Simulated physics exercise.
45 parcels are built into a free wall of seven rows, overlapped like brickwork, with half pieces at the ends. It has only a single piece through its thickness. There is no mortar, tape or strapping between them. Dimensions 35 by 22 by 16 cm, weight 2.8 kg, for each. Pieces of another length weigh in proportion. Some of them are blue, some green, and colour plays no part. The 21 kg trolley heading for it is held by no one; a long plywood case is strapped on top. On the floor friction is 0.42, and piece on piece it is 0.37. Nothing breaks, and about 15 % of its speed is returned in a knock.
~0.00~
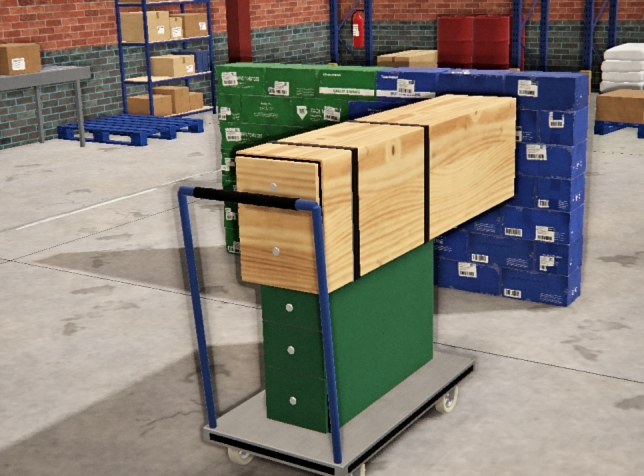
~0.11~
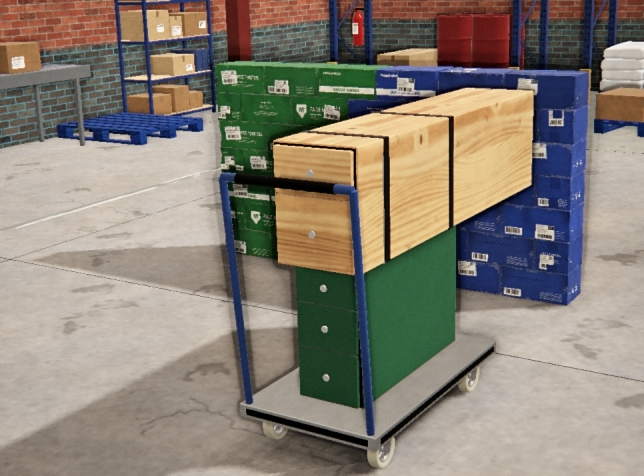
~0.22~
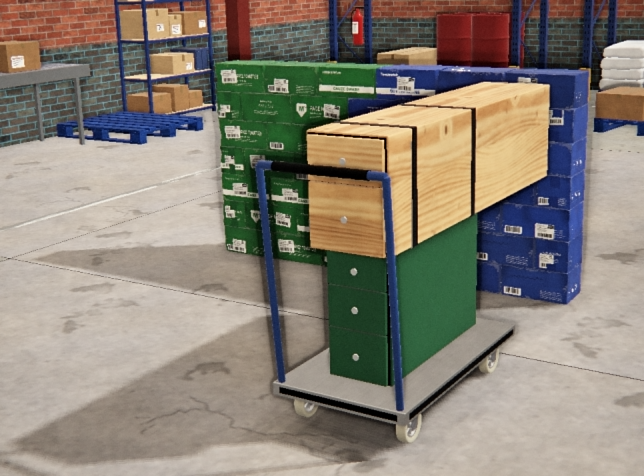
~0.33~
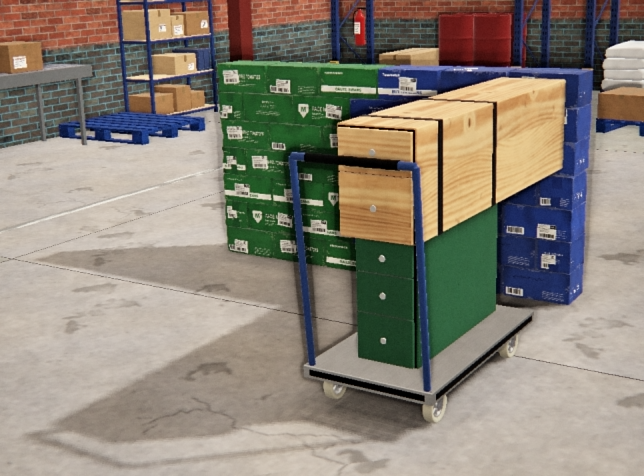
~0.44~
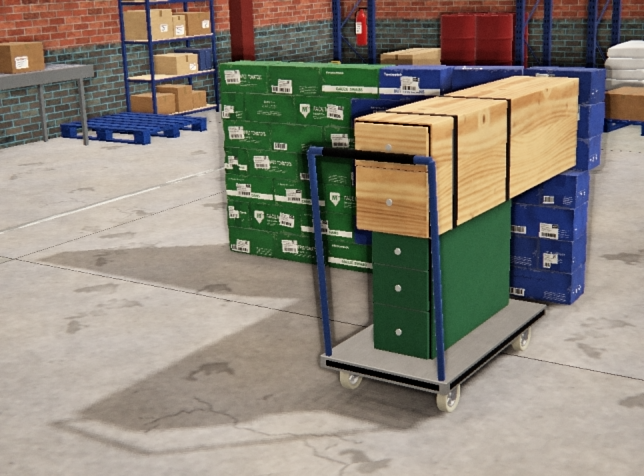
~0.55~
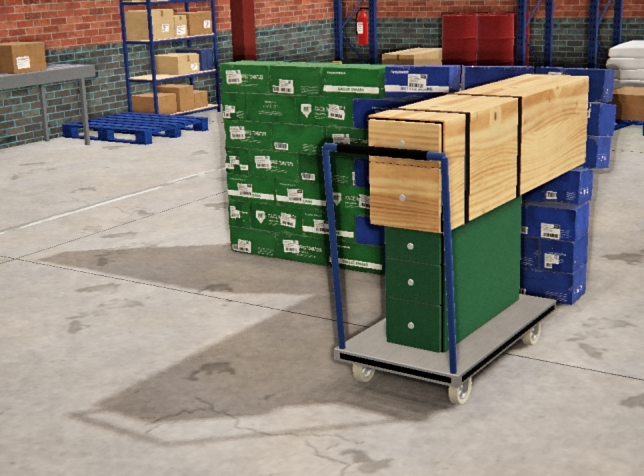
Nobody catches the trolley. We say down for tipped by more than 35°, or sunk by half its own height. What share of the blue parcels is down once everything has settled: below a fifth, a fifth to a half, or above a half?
A fifth to a half of them.
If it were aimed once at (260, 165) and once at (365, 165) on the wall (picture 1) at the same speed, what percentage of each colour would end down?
For green it's 0 then 0 per cent, for blue 0 then 0 per cent.
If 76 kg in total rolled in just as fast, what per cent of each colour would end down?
Share down - green: 0; blue: 30 (per cent).
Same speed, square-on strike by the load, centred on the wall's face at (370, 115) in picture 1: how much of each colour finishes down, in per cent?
Then green ends 20 per cent down and blue 20 per cent.
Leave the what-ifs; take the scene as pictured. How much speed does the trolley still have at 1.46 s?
Speed: Close to 0.3 m/s.
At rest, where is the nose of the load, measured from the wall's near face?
Offset past line: Approx. 65 cm.
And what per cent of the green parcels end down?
Ending so: Green 0 per cent.
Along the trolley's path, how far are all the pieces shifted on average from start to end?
On average the pieces move some 15 cm.
After 0.66 s, load 27 cm past the wall's line, still rolling; none of the 24 blue parcels down (0 of 45 in all colours); top blue parcel 16° from how it stood, 6 cm lower.
After 0.86 s, load 36 cm past the wall's line, still rolling; 8 of the 24 blue parcels down (8 of 45 in all colours); top blue parcel 53° from how it stood, 38 cm lower.
After 1.12 s, load 47 cm past the wall's line, still rolling; 8 of the 24 blue parcels down (8 of 45 in all colours); top blue parcel upside down.
After 1.46 s, load 59 cm past the wall's line, still rolling; 8 of the 24 blue parcels down (8 of 45 in all colours); top blue parcel upside down.
In the end (2.3 s), load 65 cm past the wall's line, stopped; 8 of the 24 blue parcels down (8 of 45 in all colours); top blue parcel upside down; top green parcel unmoved. That is 33 per cent. From the last view, middles, top blue parcel near (567, 206), top green parcel near (255, 77).
